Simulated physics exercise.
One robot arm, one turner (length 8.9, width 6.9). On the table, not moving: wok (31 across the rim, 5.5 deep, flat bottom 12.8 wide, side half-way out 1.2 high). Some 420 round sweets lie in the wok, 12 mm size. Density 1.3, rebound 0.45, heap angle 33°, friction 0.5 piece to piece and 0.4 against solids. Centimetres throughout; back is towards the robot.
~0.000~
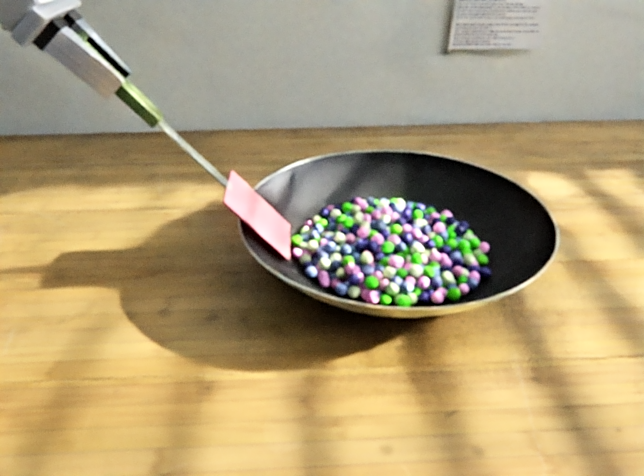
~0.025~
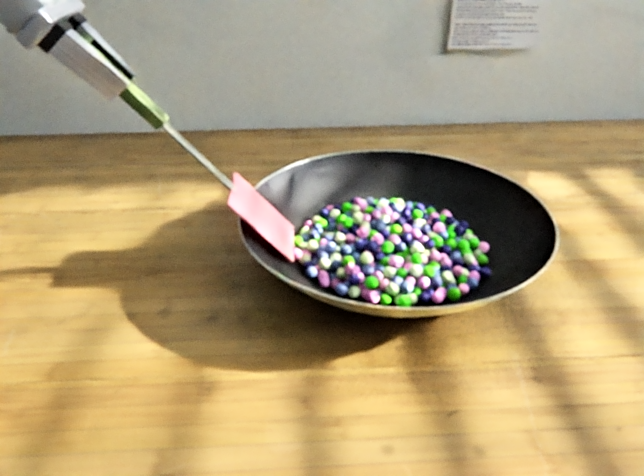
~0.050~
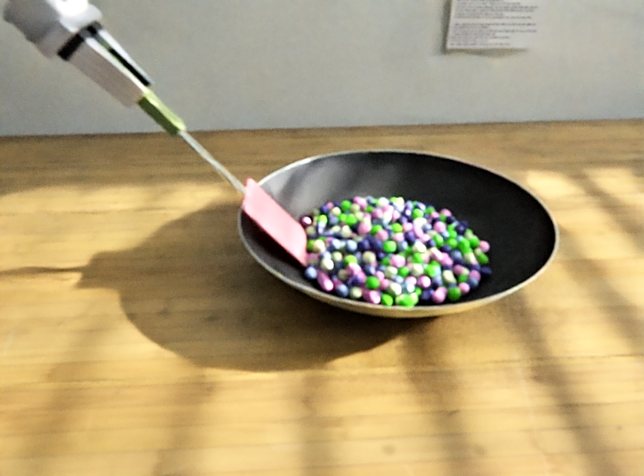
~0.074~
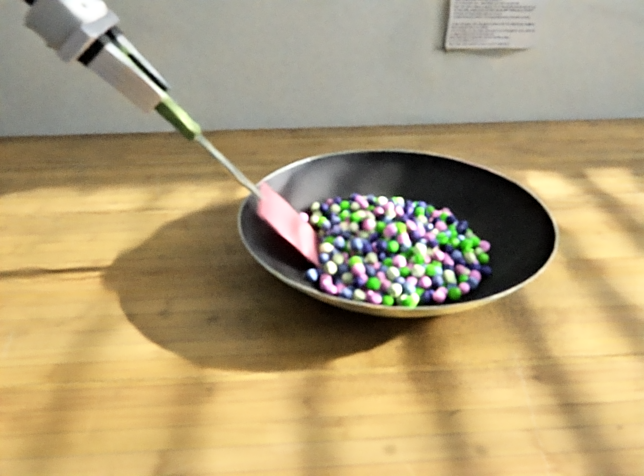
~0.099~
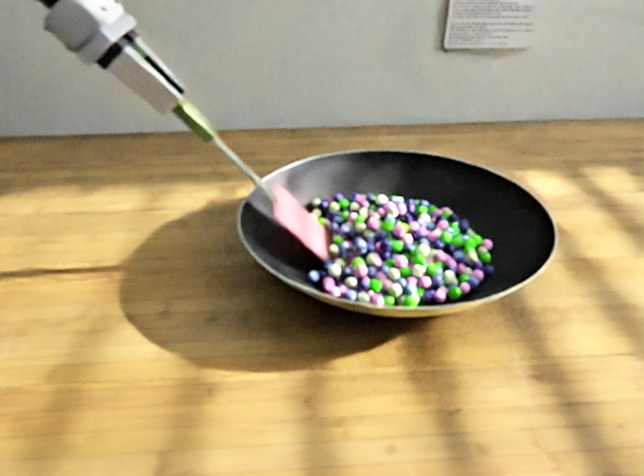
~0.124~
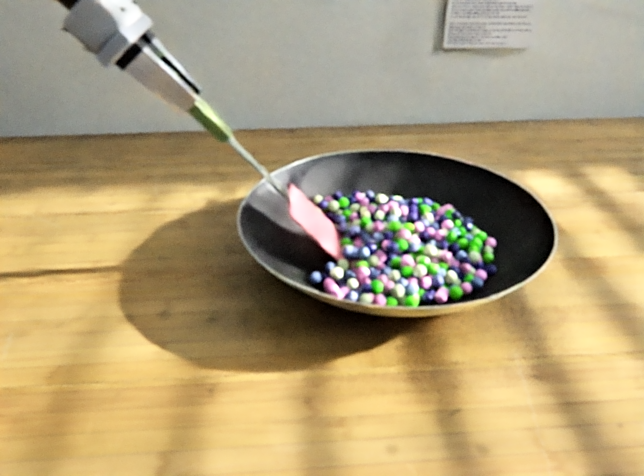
On a sunlit wooden table, a robot arm slid a pink turner down into the left side of a dark wok and rightward against a heap of colourful round sweets, nudging them slightly.
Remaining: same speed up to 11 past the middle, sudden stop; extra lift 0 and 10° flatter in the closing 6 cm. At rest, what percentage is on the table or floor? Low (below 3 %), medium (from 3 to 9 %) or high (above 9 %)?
On the table or floor the share is medium, from 3 to 9 %.
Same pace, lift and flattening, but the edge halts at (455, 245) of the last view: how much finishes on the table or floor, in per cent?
Some 0 per cent.
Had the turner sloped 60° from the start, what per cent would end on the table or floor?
In that case some 5 per cent.
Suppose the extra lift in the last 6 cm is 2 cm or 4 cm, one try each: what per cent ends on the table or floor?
Some 10 and 15 per cent.
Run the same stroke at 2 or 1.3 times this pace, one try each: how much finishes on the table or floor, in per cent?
About 20 and 10 per cent.
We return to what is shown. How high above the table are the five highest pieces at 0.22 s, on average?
Roughly 4 cm.
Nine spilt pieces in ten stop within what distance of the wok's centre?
About 25 cm.
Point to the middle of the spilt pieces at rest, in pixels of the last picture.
At about (573, 248).
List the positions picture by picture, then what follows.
The turner top edge at (227, 185), sloping 50°; upper third of the load around (385, 240), from x 295 to 485, top at y 200; 421 in the wok, in the first picture.
The turner top edge at (231, 187), sloping 50°; upper third of the load around (385, 239), from x 295 to 485, top at y 200, in the second picture.
The turner top edge at (246, 193), sloping 50°; upper third of the load around (381, 236), from x 305 to 485, top at y 200, in the third picture.
The turner top edge at (261, 197), sloping 50°; upper third of the load around (387, 231), from x 305 to 485, top at y 200, in the fourth picture.
The turner top edge at (275, 198), sloping 50°; upper third of the load around (396, 232), from x 300 to 490, top at y 195, in the fifth picture.
The turner top edge at (290, 198), sloping 50°; upper third of the load around (396, 234), from x 300 to 490, top at y 195; 421 in the wok, in the sixth picture.
After 0.22 s, sloping 50°, highest piece 4 above the table; 421 in the wok.
After 0.32 s, sloping 47°, highest piece 5 above the table; 421 in the wok.
After 0.57 s, sloping 40°, highest piece 6 above the table; 396 in the wok, 23 on the table or floor, 2 on the blade or in flight.
After 1.62 s, sloping 40°, highest piece 6 above the table; 396 in the wok, 25 on the table or floor.
In the end, 396 in the wok, 25 on the table or floor. That is 6 % on the table or floor.
